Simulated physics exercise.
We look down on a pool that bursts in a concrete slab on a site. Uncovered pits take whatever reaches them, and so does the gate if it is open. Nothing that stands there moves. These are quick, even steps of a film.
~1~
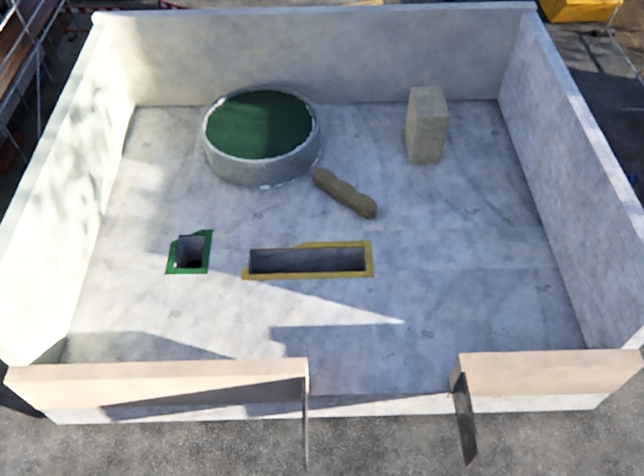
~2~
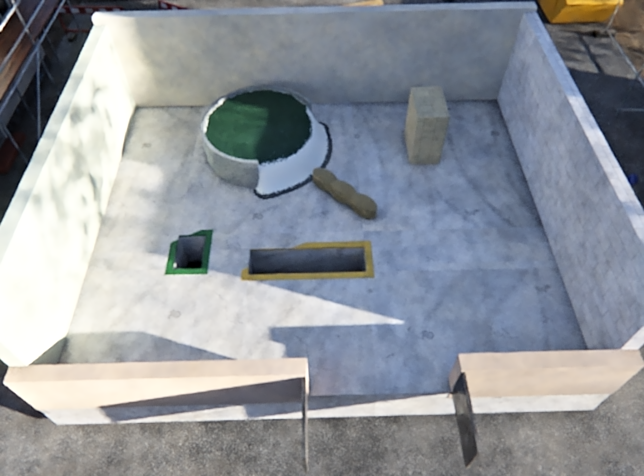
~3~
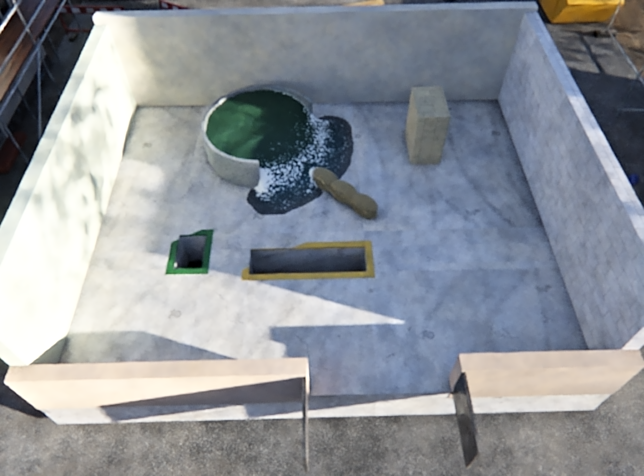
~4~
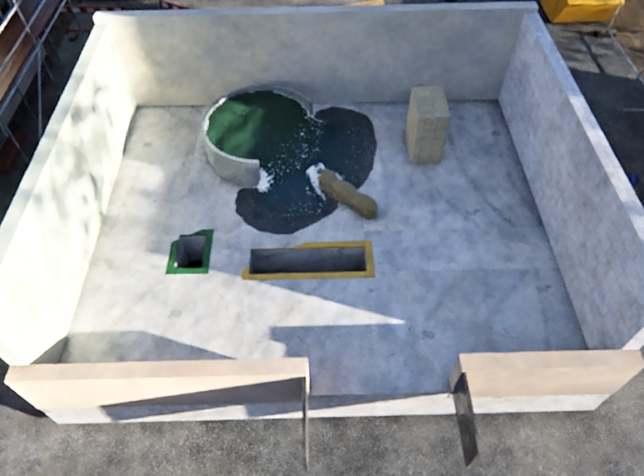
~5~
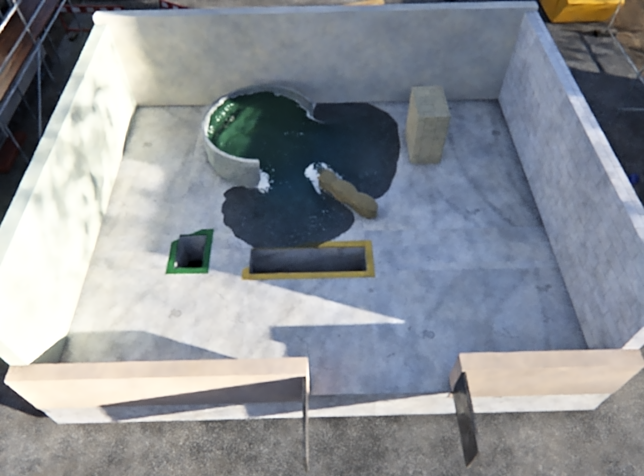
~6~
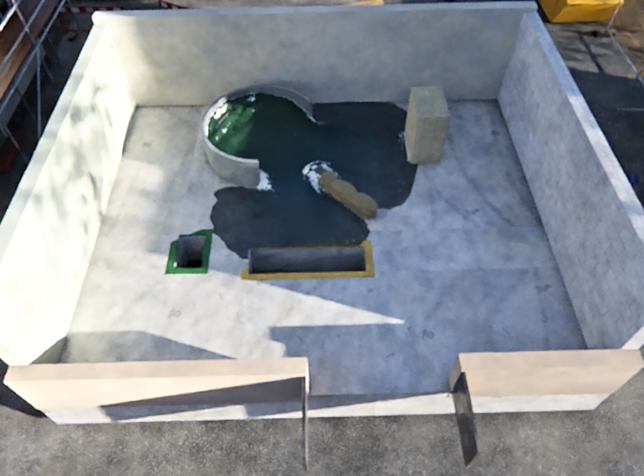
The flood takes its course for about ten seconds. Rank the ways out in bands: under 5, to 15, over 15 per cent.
In the end: The gate takes between 5 and 15 %; the green pit takes not even 5 %; the yellow pit takes above 15 %.
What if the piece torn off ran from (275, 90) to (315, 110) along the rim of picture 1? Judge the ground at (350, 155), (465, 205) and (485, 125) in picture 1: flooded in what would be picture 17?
In that order: Dry, dry, wet.
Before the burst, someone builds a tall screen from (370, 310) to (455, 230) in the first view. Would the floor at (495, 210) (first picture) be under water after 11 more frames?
Answer: Flooded.
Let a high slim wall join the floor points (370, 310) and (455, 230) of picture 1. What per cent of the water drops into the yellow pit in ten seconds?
In per cent: Yellow 40.
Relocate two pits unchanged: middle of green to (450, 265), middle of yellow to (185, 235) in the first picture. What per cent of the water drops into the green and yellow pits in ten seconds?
Per cent: Green 20, yellow 0.
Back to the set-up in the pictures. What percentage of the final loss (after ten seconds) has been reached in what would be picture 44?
Roughly 70 per cent.
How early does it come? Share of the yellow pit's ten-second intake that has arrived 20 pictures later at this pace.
Near 70 in a hundred.
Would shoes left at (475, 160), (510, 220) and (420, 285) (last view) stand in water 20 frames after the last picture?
In turn: Covered, wet, wet.
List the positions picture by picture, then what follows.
The pool at (261, 124) is whole and still, in the first picture.
Water pours out at (310, 157) and has run to (258, 192), in the second picture.
Water pours out at (311, 158) and has run to (264, 210), in the third picture.
The front is at (263, 227), out from the gap at (311, 159), in the fourth picture.
The front is at (272, 248), out from the gap at (311, 159), in the fifth picture.
Water pours out at (310, 160) and has run to (404, 115), in the sixth picture.
A moment on, water covers 30 % of the floor; the gate 0 %, the green pit 0 %, the yellow pit 7 %.
Next, water covers 40 % of the floor; the gate 0 %, the green pit 0 %, the yellow pit 14 %.
Then, water covers 50 % of the floor; the gate 0 %, the green pit 0 %, the yellow pit 21 %.
Later, water covers 60 % of the floor; the gate 1 %, the green pit 0 %, the yellow pit 26 %.
In the end, water covers 70 % of the floor; the gate 9 %, the green pit 0 %, the yellow pit 30 %.
